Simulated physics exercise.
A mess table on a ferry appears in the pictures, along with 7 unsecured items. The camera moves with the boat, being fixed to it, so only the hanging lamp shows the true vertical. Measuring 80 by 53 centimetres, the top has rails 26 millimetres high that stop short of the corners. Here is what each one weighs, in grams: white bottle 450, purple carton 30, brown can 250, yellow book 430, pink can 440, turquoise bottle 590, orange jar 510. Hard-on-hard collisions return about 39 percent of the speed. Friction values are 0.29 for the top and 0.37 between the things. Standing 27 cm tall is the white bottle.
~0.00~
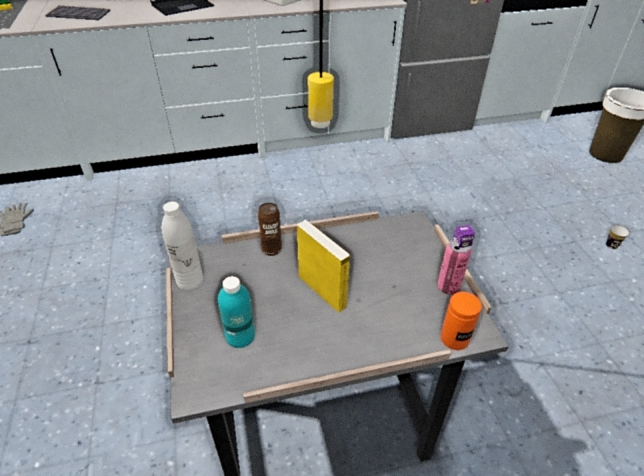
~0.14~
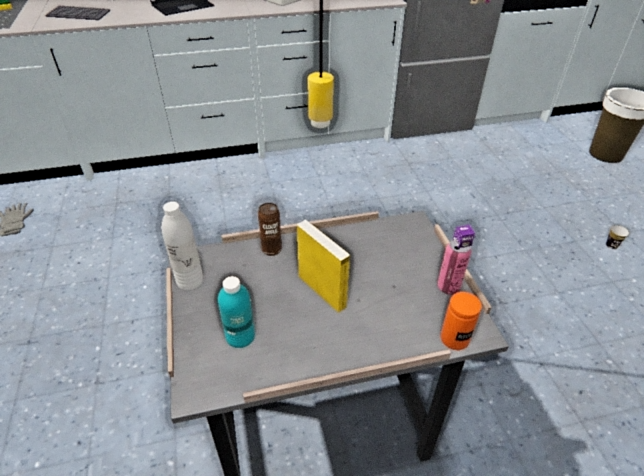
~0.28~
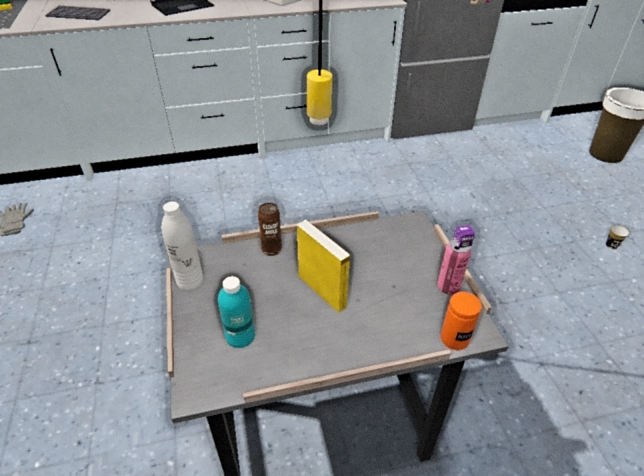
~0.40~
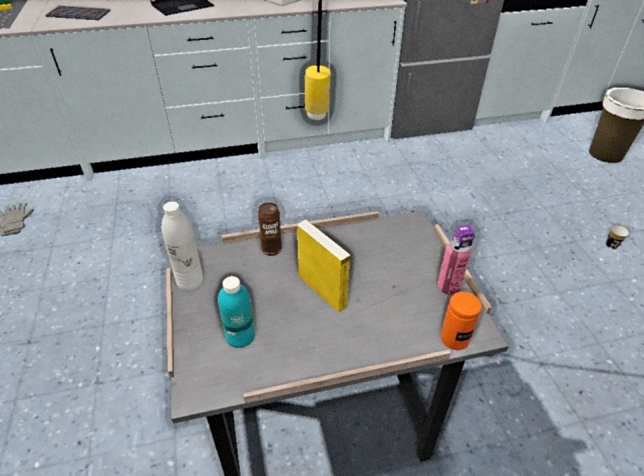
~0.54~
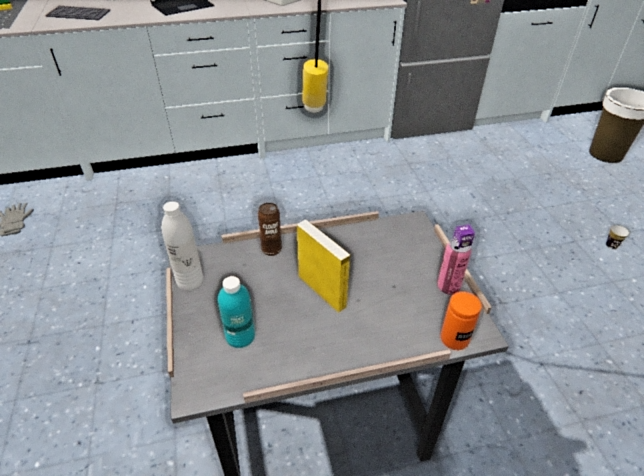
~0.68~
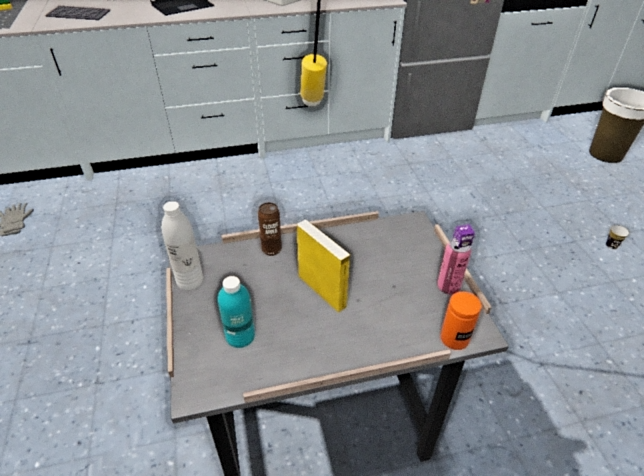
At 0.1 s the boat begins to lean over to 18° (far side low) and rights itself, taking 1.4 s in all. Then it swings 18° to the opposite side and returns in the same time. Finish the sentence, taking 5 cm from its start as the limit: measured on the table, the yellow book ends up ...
The yellow book ends up near its start.
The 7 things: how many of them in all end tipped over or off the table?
Tally: 0.
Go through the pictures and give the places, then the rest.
The first picture shows boat level; yellow book (322, 267); white bottle (181, 246).
The second picture shows boat level; brown can (270, 230); pink can (454, 268).
The third picture shows boat heeled 3°, far side down; turquoise bottle (236, 311); orange jar (460, 322).
The fourth picture shows boat heeled 7°, far side down; white bottle (181, 246); purple carton (464, 237).
The fifth picture shows boat heeled 13°, far side down; brown can (270, 230); pink can (454, 268).
The sixth picture shows boat heeled 17°, far side down; yellow book (322, 266); turquoise bottle (236, 311).
After 0.98 s, boat heeled 15°, far side down.
After 2.08 s, boat heeled 17°, near side down; yellow book moved 2 cm near (321, 262); brown can moved 2 cm; turquoise bottle moved 2 cm.
After 2.48 s, boat heeled 12°, near side down.
In the end (3.4 s), all 7 under 5 cm from the start. At the end, from the last picture's camera, yellow book near (322, 267).
